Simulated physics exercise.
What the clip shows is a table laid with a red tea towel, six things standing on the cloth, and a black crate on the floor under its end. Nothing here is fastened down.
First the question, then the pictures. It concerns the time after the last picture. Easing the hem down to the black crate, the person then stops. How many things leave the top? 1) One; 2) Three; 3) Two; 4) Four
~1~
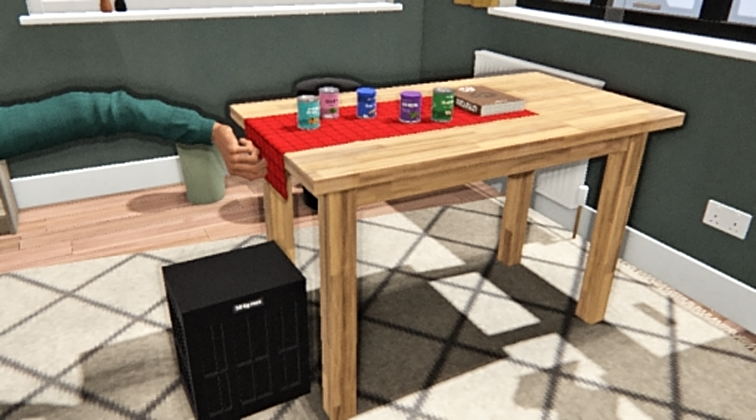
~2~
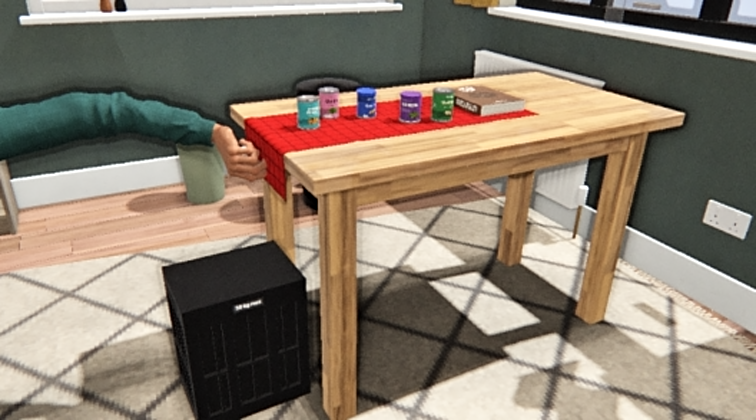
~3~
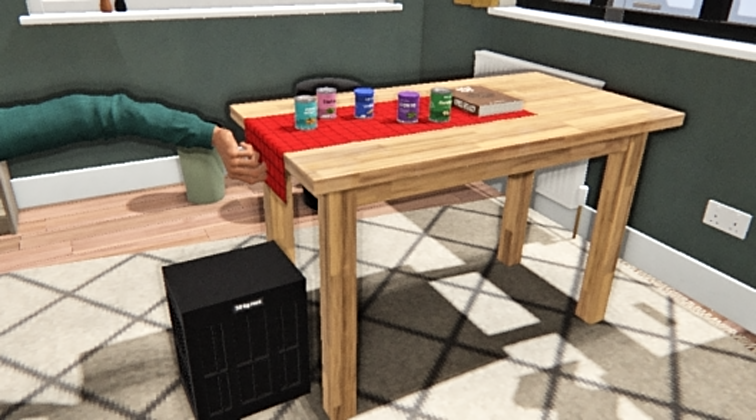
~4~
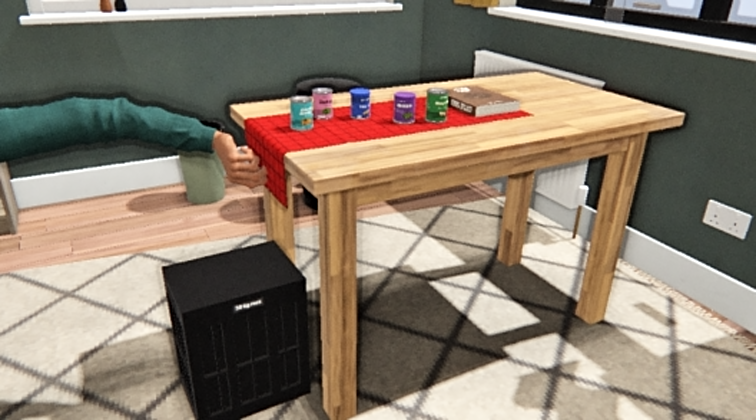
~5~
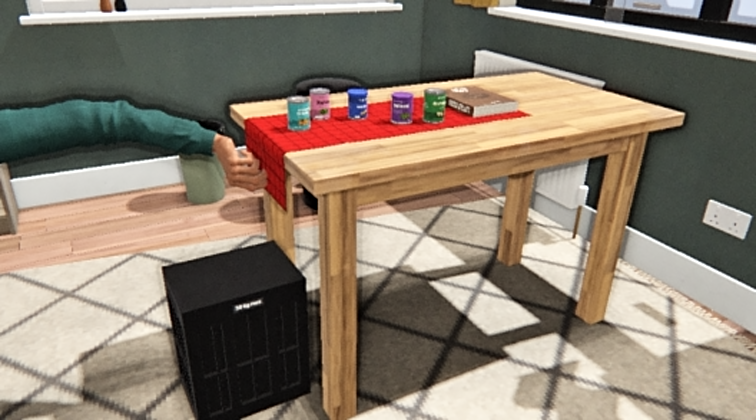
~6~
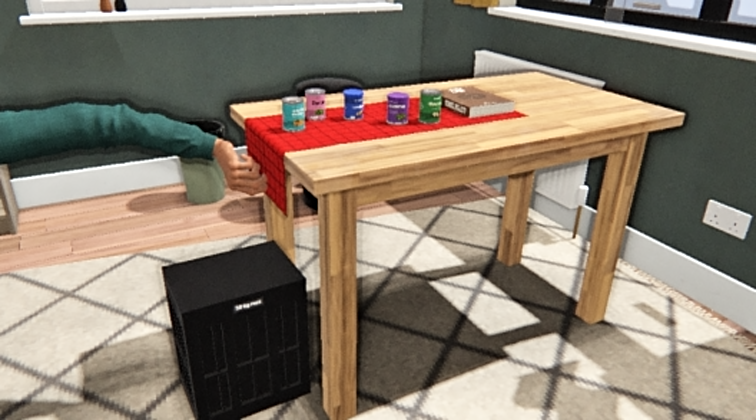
3, two.
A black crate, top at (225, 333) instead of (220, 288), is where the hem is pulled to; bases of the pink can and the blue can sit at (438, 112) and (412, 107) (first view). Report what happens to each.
Pink can: Still up. Blue can: Still up.
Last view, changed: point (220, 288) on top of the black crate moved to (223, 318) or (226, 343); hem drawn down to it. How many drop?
Numbers: 3; 4.
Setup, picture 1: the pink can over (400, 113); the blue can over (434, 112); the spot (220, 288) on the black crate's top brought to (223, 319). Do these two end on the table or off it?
Pink can stays, blue can stays.
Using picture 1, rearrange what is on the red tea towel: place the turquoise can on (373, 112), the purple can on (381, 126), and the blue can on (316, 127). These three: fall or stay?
First the turquoise can: It is still up there. Next the purple can: It is still up there. Last the blue can: It ends off the top.
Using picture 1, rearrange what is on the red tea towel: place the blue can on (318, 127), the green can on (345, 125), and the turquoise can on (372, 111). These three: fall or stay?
The blue can goes over, the green can goes over, the turquoise can remains up.
Early on, hem near (267, 226); turquoise can gone.
Midway, hem near (268, 247); turquoise can gone.
Finally, hem on the crate; turquoise can and pink can gone. The count of fallen things is two.
